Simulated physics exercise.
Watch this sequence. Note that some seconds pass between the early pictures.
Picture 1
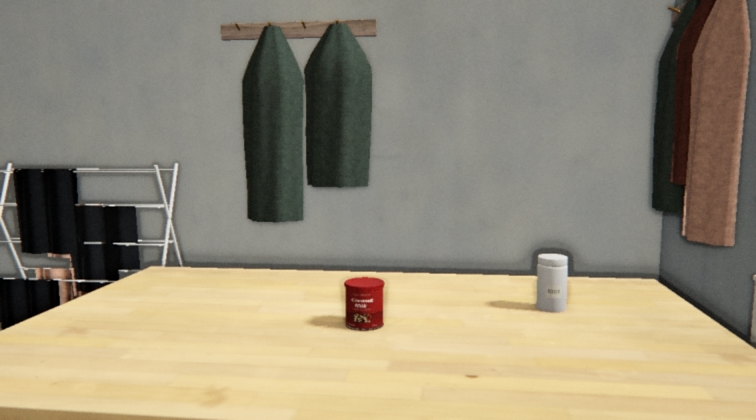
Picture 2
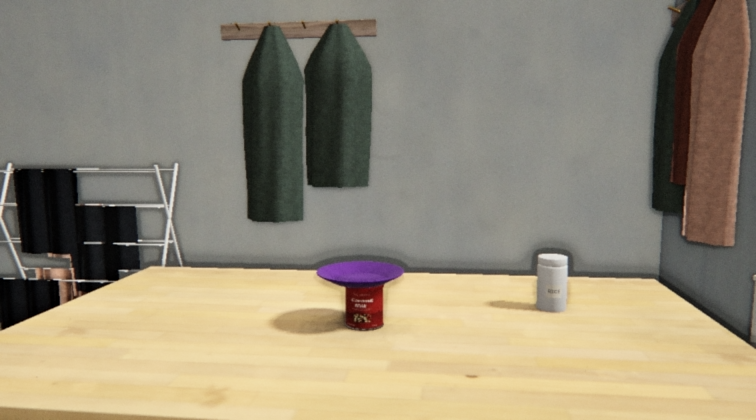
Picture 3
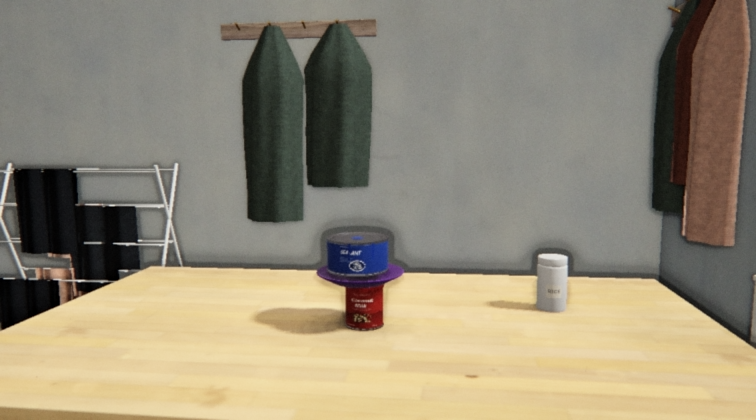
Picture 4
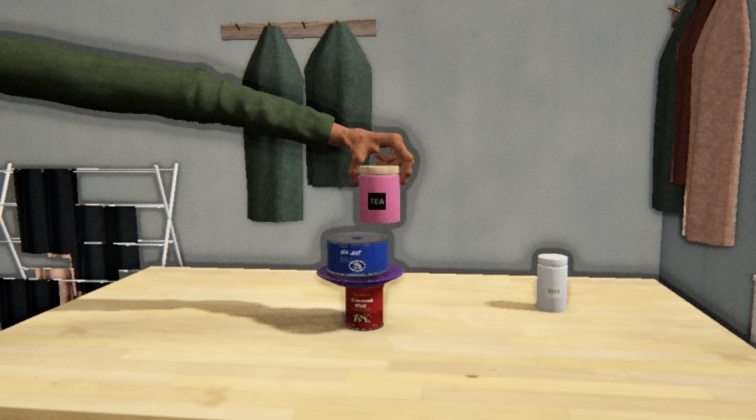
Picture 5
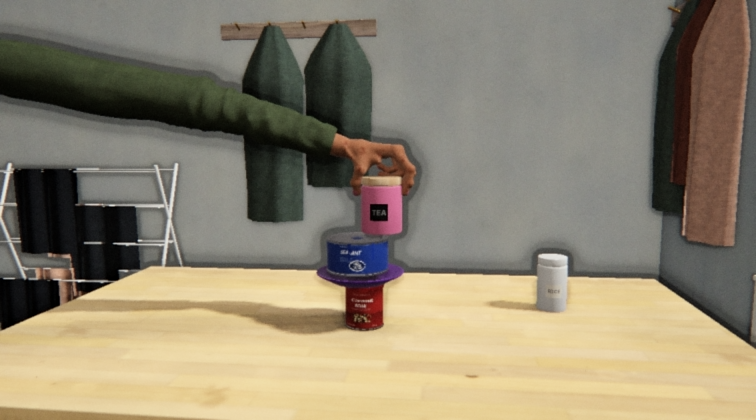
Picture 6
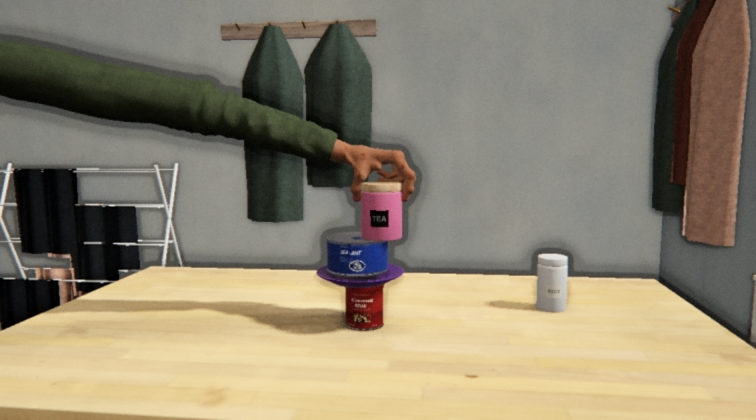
A hand in a green sleeve reaches in from the left and lowers a pink tea jar onto a blue tin, still gripping it, above a pale wooden table seen from a fixed, level view. Before that, a purple dish and then the blue tin appear on a small red pot near the centre. A white canister sits at right, with green coats and a drying rack behind.
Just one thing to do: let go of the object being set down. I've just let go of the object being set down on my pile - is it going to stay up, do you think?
My guess is a success.
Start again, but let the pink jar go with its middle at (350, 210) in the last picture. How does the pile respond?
The pile then stays upright.
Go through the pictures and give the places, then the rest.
In the first frame, the last thing is not in view yet.
In the second frame, the last thing is not in view yet; red pot (364, 304).
In the third frame, the last thing is not in view yet.
In the fourth frame, coming down; pink jar (379, 194); red pot (364, 304).
In the fifth frame, coming down; pink jar (382, 205).
In the sixth frame, in place under the hand; pink jar (382, 210); red pot (364, 304).
Then, 0.20 s past the last view, nothing moves.
Then, 0.50 s past the last view, pink jar resting near (382, 211).
Finally, all 5 still in place. Final places as the last picture's camera would see them, pink jar near (382, 211). The pile holds.
